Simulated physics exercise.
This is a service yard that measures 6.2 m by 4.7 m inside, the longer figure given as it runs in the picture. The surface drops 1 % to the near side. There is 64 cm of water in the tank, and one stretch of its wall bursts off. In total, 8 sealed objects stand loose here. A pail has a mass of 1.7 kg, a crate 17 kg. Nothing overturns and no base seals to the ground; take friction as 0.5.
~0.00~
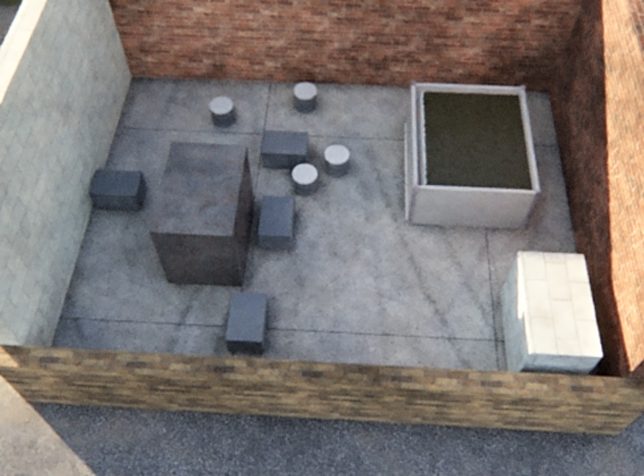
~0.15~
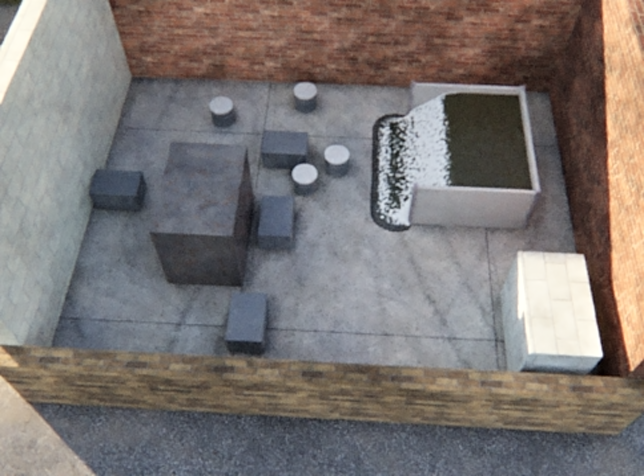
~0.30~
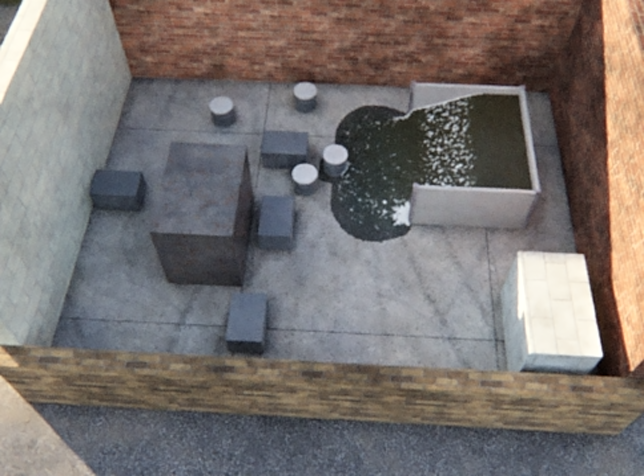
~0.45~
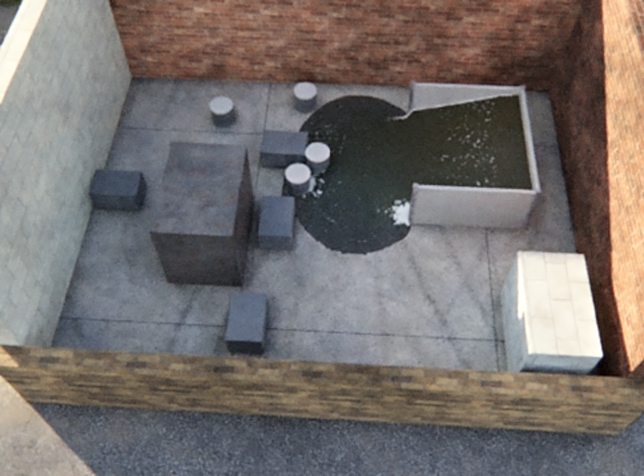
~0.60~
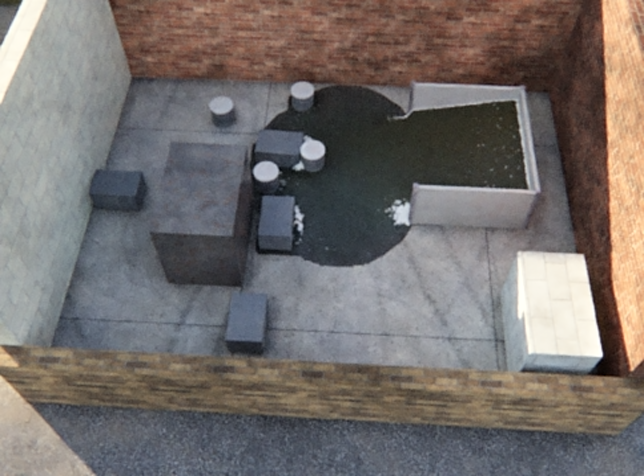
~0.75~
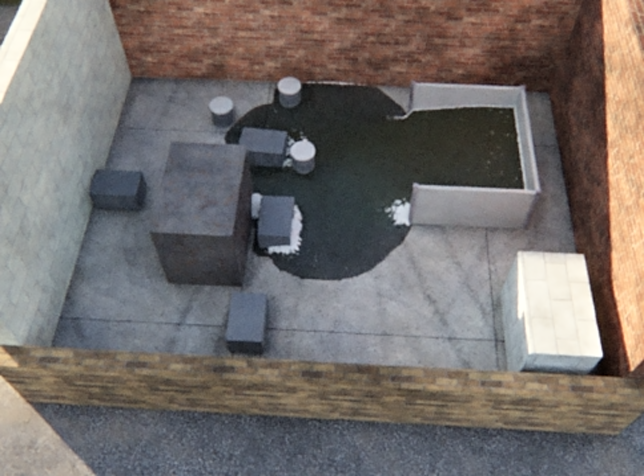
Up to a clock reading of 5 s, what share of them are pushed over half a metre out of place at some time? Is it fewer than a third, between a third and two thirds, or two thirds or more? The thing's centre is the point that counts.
We'll see a large share moved that far, two thirds or beyond.
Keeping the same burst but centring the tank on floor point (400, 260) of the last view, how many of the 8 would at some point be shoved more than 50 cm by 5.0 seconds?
Count: 8.
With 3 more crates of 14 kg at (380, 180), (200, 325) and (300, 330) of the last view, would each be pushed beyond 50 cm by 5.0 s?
In order: Beyond it, beyond it, beyond it.
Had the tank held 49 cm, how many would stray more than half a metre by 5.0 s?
The count would be 7.
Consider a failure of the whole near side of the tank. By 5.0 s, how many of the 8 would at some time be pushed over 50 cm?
Then the count would be 2.
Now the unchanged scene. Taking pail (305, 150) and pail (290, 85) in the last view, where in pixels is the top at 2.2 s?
First one near (139, 175), second near (148, 57).
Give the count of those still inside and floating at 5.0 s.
Count: 7.
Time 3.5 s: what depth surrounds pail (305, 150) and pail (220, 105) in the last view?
Roughly 9 and 17 cm.
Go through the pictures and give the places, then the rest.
In the first picture, a pail at (305, 173) rests on the ground; a pail at (337, 154) rests on the ground; water covers 2.3 m2; 0 of 8 have shifted.
In the second picture, a pail at (305, 173), on the bottom; a pail at (337, 154), on the bottom; 3.3 m2 under water; 0 of 8 have shifted.
In the third picture, a pail at (305, 173), on the bottom; a pail at (335, 154), on the bottom; water covers 4.4 m2; 0 of 8 have shifted.
In the fourth picture, a pail at (298, 173) rests on the ground, 9 cm from its start; a pail at (318, 152), on the bottom, 26 cm from its start; water covers 5.8 m2; 2 of 8 have shifted.
In the fifth picture, a pail at (266, 171), on the bottom, 50 cm from its start; a pail at (313, 150) floats, 32 cm from its start; 7.1 m2 under water; 3 of 8 have shifted.
In the sixth picture, a pail is out of sight; a pail at (303, 150), afloat, 45 cm from its start; 8.6 m2 under water; 4 of 8 have shifted.
After 1.1 s 4 of 8 are over 50 cm from their spots; 1 afloat.
After 2.2 s 6 of 8 are over 50 cm from their spots; 6 afloat.
After 3.5 s 7 of 8 are over 50 cm from their spots; 5 afloat.
After 5.0 s 7 of 8 are over 50 cm from their spots, and 8 have been at some point; 7 afloat.
